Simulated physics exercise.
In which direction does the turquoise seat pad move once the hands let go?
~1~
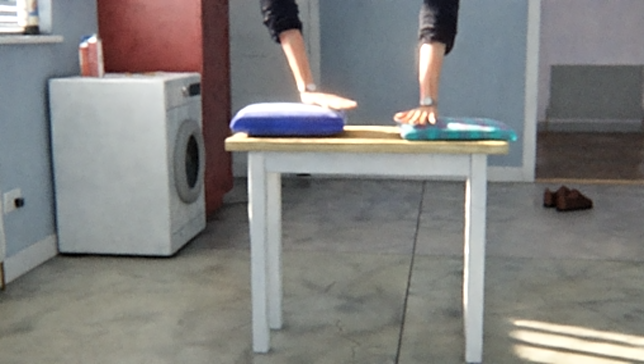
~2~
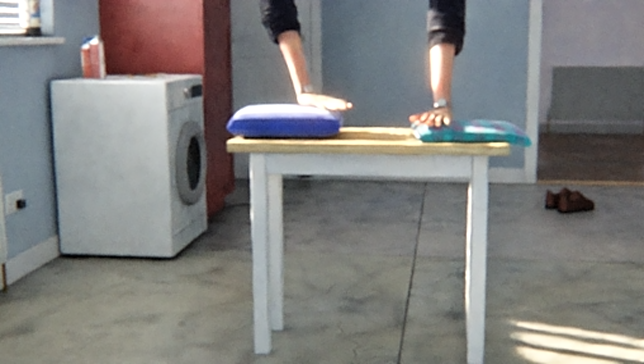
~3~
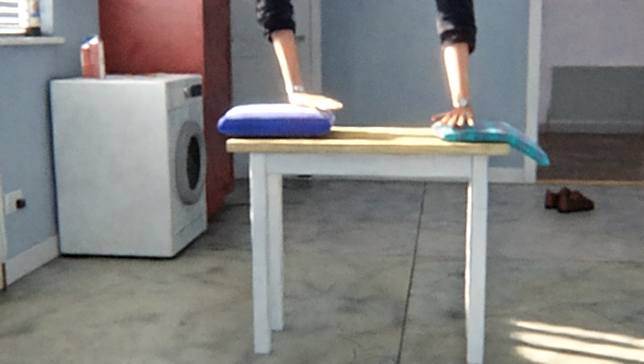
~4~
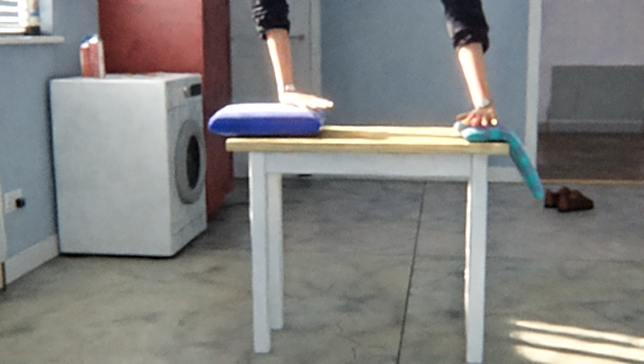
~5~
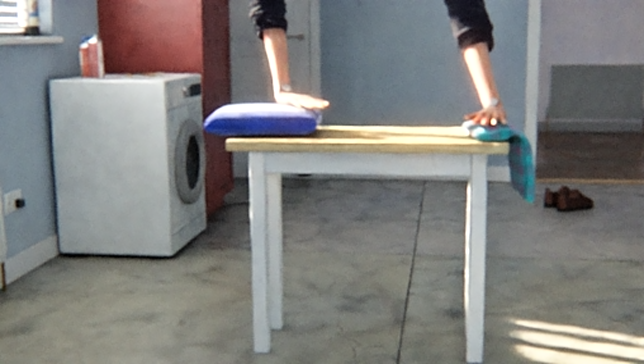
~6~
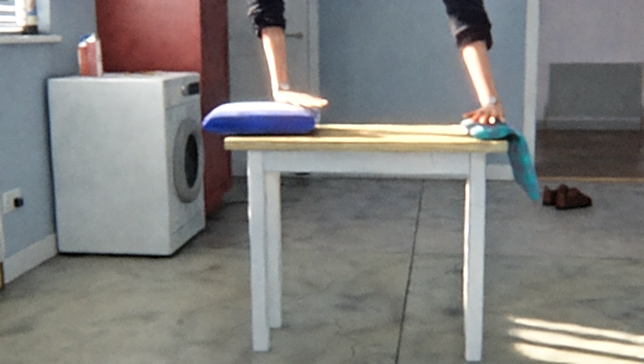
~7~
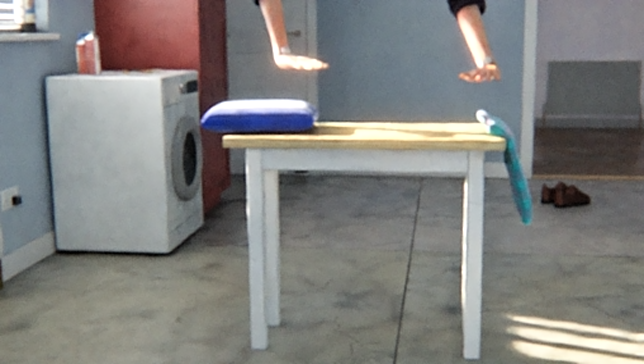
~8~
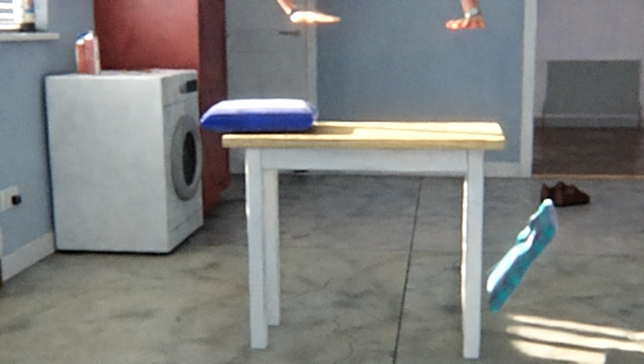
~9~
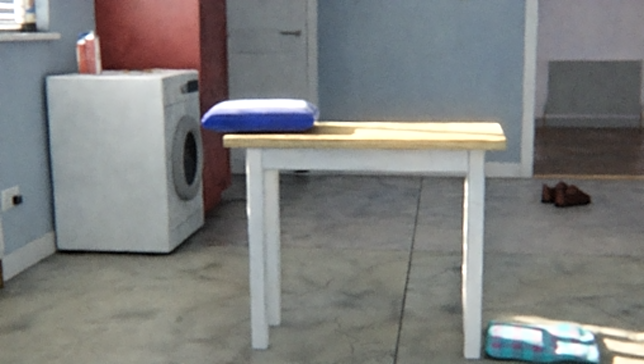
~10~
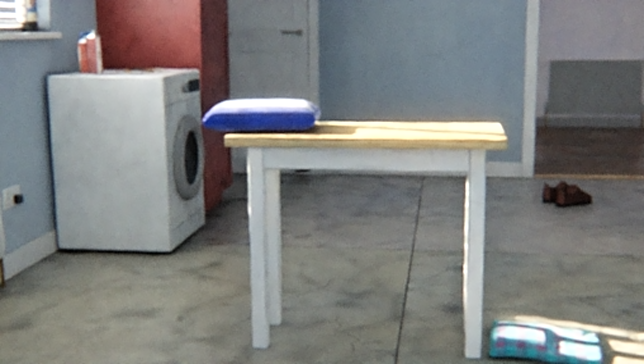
The turquoise seat pad moves down, dropping off the right end of the table to the floor.
